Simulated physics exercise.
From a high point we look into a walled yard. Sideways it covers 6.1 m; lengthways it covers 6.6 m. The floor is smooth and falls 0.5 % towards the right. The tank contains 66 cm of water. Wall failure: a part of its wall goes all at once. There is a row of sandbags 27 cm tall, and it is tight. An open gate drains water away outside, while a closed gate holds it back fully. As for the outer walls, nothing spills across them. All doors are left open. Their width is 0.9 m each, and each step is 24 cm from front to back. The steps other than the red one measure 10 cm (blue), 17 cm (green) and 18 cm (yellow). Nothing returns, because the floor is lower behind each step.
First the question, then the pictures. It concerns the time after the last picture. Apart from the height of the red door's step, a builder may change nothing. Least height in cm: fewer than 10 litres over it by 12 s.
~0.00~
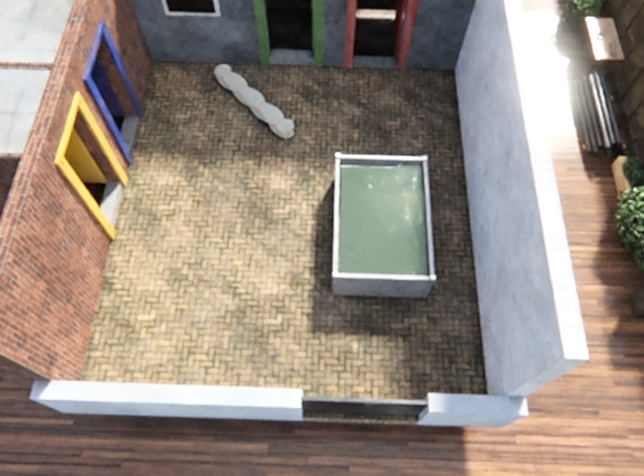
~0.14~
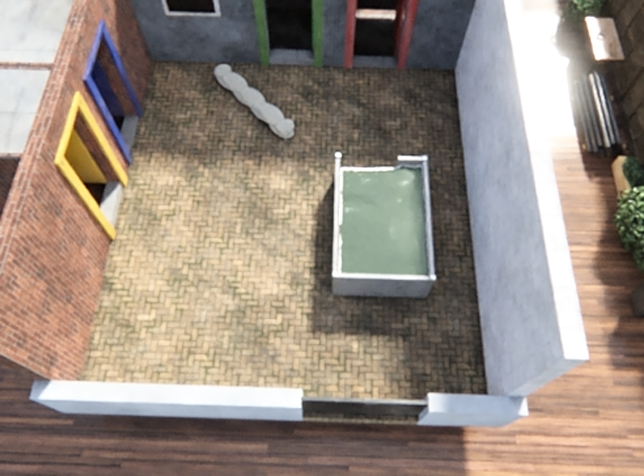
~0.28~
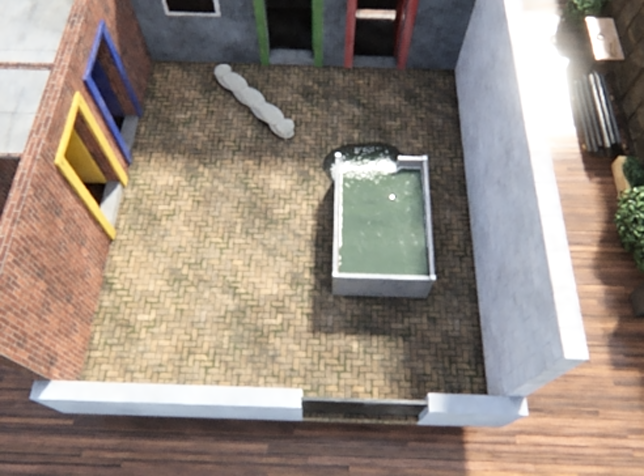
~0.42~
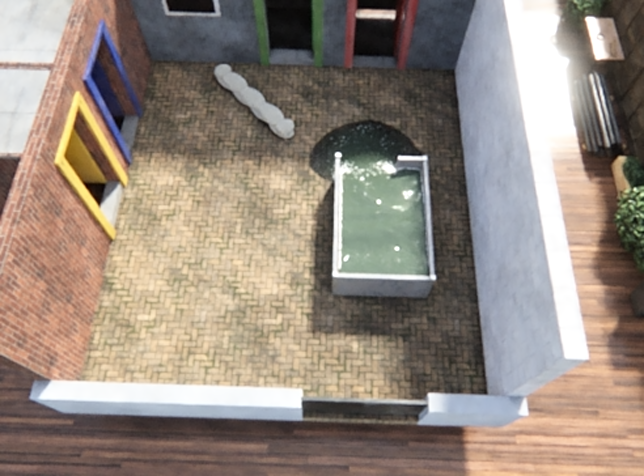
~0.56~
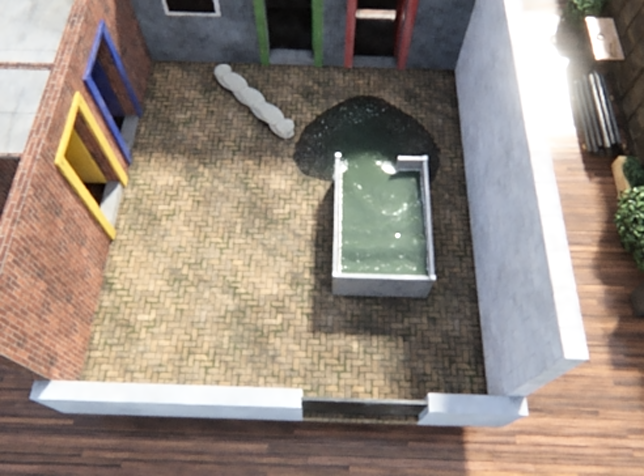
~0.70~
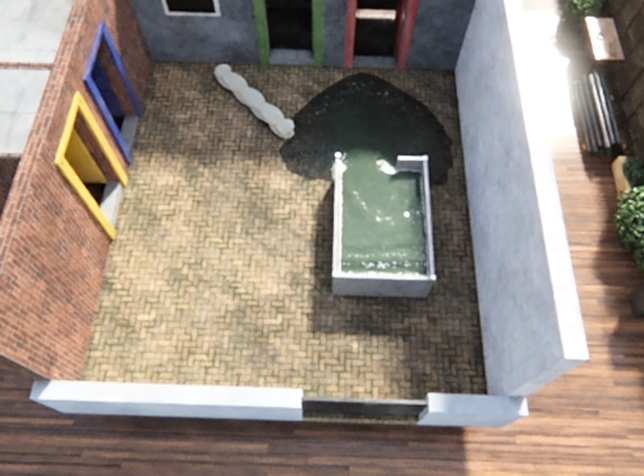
Approx. 24 cm.
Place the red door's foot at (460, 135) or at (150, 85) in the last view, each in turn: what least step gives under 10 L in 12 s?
First place around 10.5 cm, second around 11.5 cm.
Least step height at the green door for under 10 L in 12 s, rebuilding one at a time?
For the green door, about 18 cm.
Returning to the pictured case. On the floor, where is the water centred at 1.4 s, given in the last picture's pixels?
Approximately (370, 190).
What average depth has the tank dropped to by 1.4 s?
Around 42 centimetres.
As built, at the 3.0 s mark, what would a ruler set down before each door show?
Red door 21 cm, blue door 0 cm, green door 19 cm, yellow door 0 cm.
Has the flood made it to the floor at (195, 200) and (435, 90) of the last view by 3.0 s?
First untouched, then soaked.
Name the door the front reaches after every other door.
The yellow one comes last.
After 1.4 s water covers 25 % of the floor, deepest (34 cm) near (358, 176); 11 cm at the red door, 45 litres in over its 5 cm step.
After 3.0 s water covers 30 % of the floor, deepest (28 cm) near (232, 73); 21 cm at the red door, 229 litres in over its 5 cm step.
After 12.0 s water covers 90 % of the floor, deepest (9 cm) near (467, 406); 6 cm at the red door, 431 litres in over its 5 cm step.
At the red door as built, the water arrived by 0.8 s and peaked near 21 cm at 3.0 s.
Run again over the same 12 s with other heights there, 40 litres in over 20 cm, 3 litres over 26.5 cm. The limit of 10 litres is kept from about 24 cm up.
